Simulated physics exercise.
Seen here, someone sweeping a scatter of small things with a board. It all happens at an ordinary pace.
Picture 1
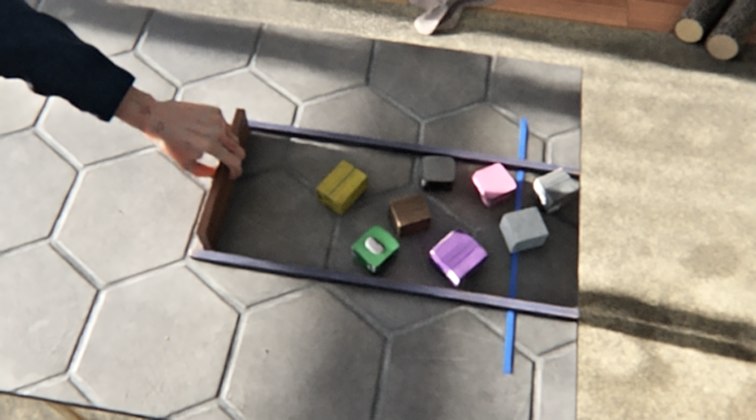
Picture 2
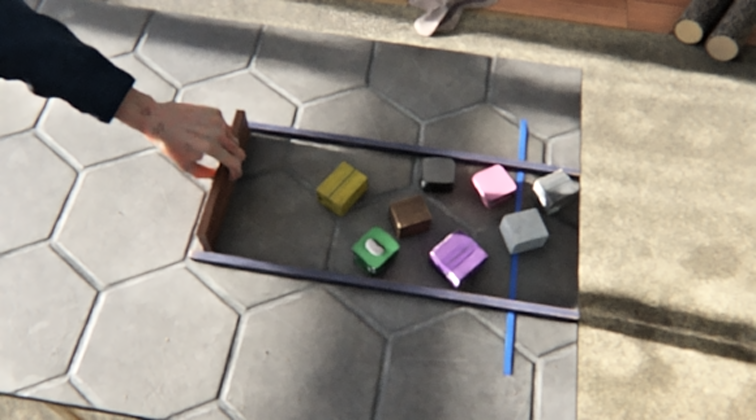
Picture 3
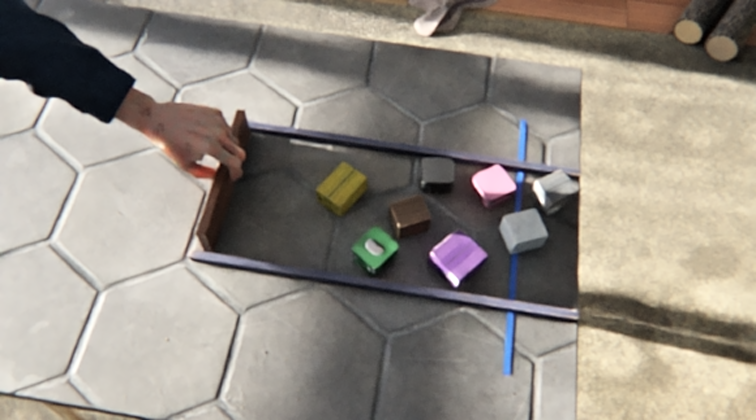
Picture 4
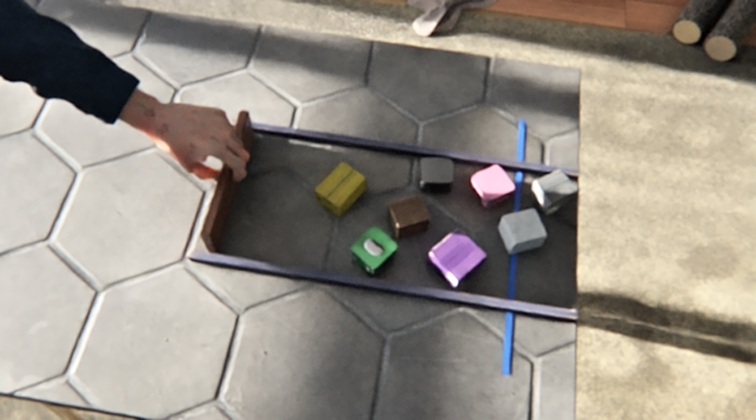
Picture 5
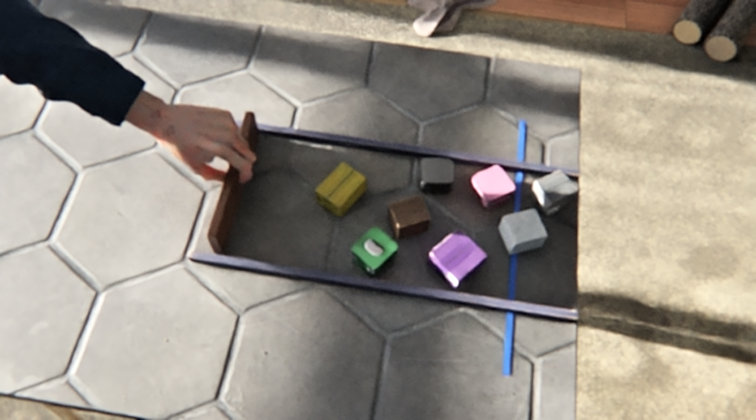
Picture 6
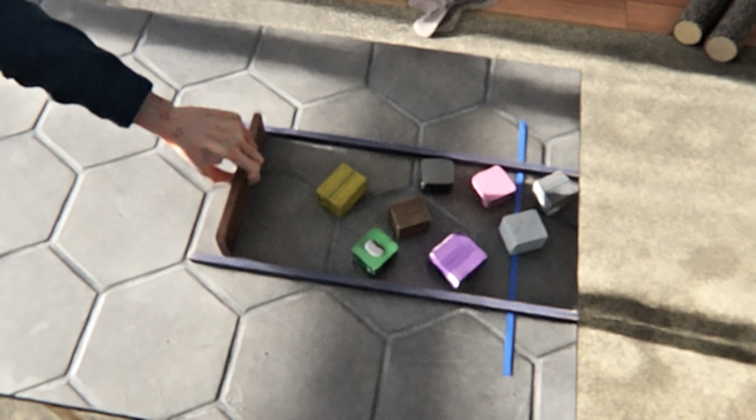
A hand in a dark sleeve grips a brown board at the left end of a dark-railed lane on grey hexagonal paving, seen from above. Small blocks lie scattered ahead: yellow, green, brown and black nearer the board, then purple, pink and two pale grey or white ones by a blue tape line. The board barely moves at first, then slides slightly right, while the blocks and camera stay still.
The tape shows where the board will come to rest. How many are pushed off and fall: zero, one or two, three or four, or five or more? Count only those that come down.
The number that fall off is one or two.
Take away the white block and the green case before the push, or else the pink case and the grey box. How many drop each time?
The counts: 2 and 0.
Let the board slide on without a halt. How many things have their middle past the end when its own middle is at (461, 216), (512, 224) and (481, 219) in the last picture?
The counts: 0, 2 and 1.
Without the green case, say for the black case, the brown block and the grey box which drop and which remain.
The black case remains up, the brown block is kept, the grey box goes over.
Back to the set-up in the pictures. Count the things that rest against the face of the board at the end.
3 of them.
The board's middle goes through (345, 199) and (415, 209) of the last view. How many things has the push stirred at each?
At the one place 1, at the other 6.
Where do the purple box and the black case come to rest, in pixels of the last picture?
The purple box at (571, 280), the black case at (567, 195).
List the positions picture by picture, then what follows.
In the first picture, grey box (554, 192); white block (524, 230); pink case (493, 186); board (225, 178); tape (516, 233).
In the second picture, white block (523, 231); board (225, 179).
In the third picture, pink case (492, 188); black case (437, 176).
In the fourth picture, grey box (552, 193); yellow box (341, 189).
In the fifth picture, white block (522, 232); brown block (409, 217).
In the sixth picture, grey box (553, 194); white block (523, 232); pink case (492, 189); board (242, 183); tape (516, 235).
Early on, none off yet; grey box at rest near (553, 194); white block at rest near (523, 232); pink case at rest near (492, 189).
A while later, none off yet; grey box at rest near (557, 194); white block at rest near (523, 232); pink case travelled about its own width near (521, 196).
Finally, the number that fall off is one or two; lost, pink case and grey box.
